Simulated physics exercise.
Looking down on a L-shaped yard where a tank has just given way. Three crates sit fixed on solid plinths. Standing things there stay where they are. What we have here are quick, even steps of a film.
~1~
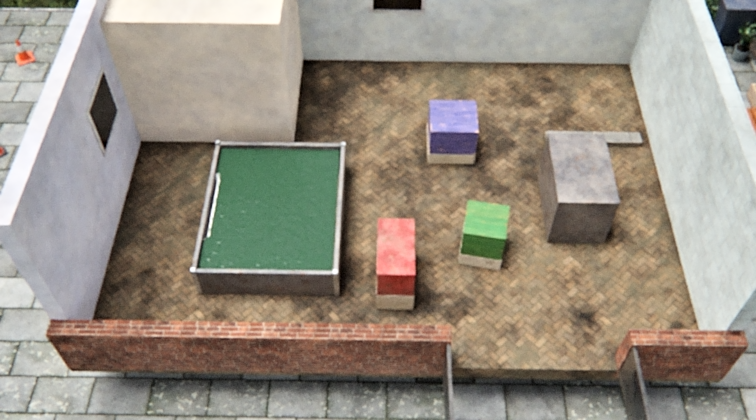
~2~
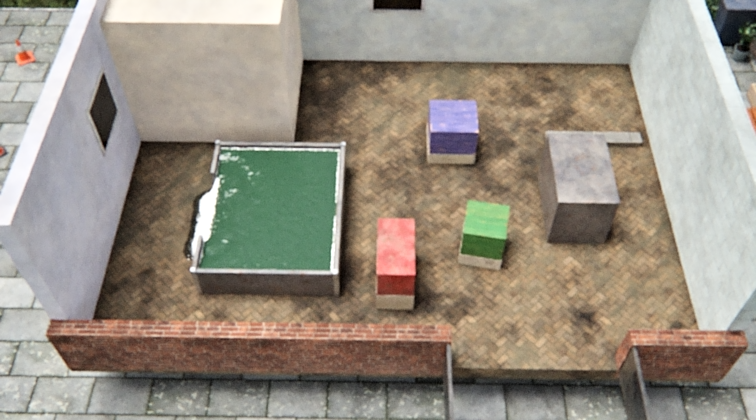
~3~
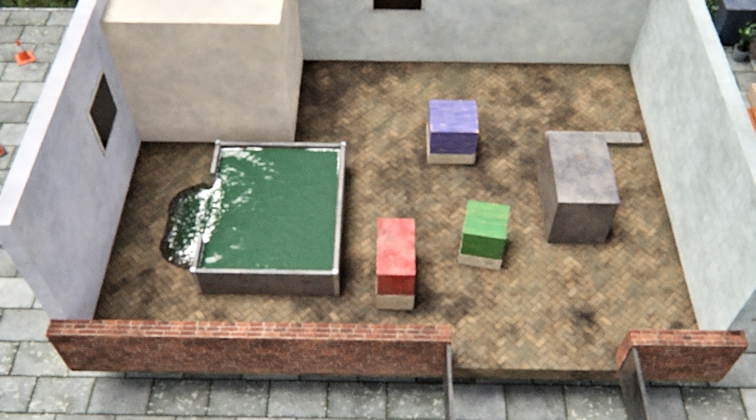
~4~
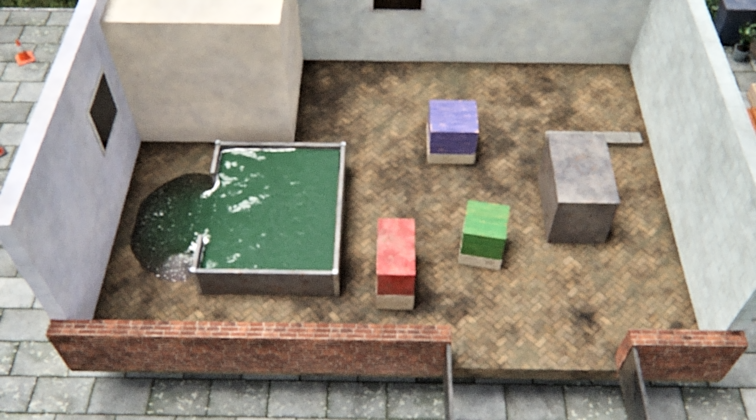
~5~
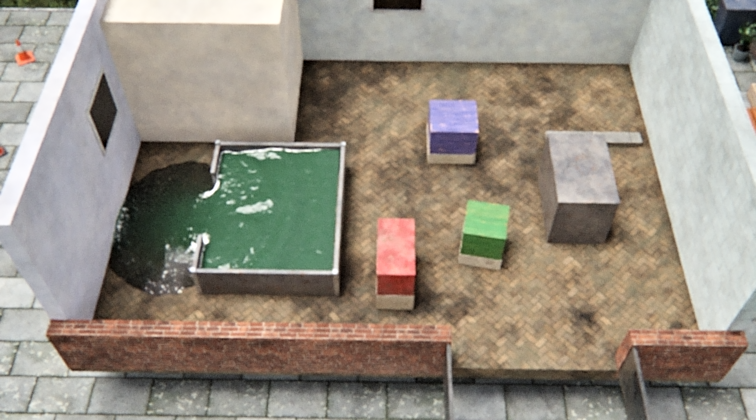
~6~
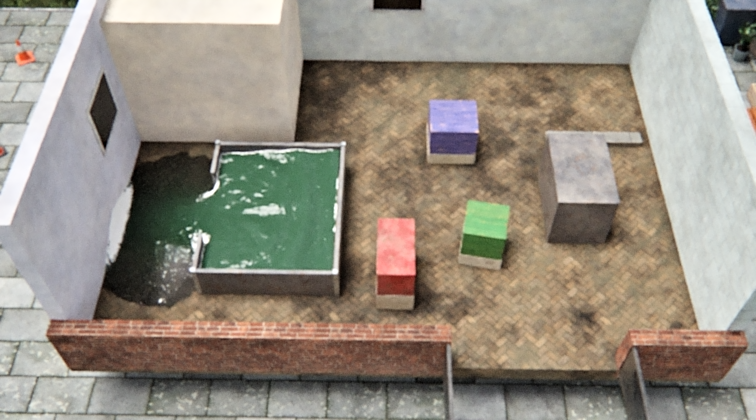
Green water pouring from the left side of a walled yard's tank, spreading across brick paving to the left wall.
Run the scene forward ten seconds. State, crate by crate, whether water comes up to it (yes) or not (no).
The green crate never meets the water; the blue crate never meets the water; the red crate never meets the water.
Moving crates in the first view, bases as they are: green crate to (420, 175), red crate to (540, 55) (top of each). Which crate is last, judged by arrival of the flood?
Crate marked red.
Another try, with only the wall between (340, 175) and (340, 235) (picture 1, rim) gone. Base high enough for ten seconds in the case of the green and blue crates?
Note - green crate is overtopped; blue crate is left dry.
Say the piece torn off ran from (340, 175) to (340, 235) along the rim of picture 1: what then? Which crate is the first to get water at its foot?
My answer: The crate marked red.
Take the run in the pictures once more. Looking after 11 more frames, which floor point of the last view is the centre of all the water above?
Close to pixel (223, 229).
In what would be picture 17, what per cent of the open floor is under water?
Roughly 15 percent, I reckon.
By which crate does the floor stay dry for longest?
I'd pick the one in green.
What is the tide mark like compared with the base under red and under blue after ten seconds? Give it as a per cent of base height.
Close to 30 per cent, and close to 70 per cent, in that order.
A moment on, water covers 10 % of the floor; the green crate not reached, the blue crate not reached, the red crate not reached.
Next, water covers 15 % of the floor; the green crate not reached, the blue crate not reached, the red crate not reached.
Then, water covers 30 % of the floor; the green crate not reached, the blue crate water round its plinth, the red crate water round its plinth.
Later, water covers 60 % of the floor; the green crate water round its plinth, the blue crate water round its plinth, the red crate water round its plinth.
In the end, water covers 90 % of the floor; the green crate stayed above the water, the blue crate stayed above the water, the red crate stayed above the water.
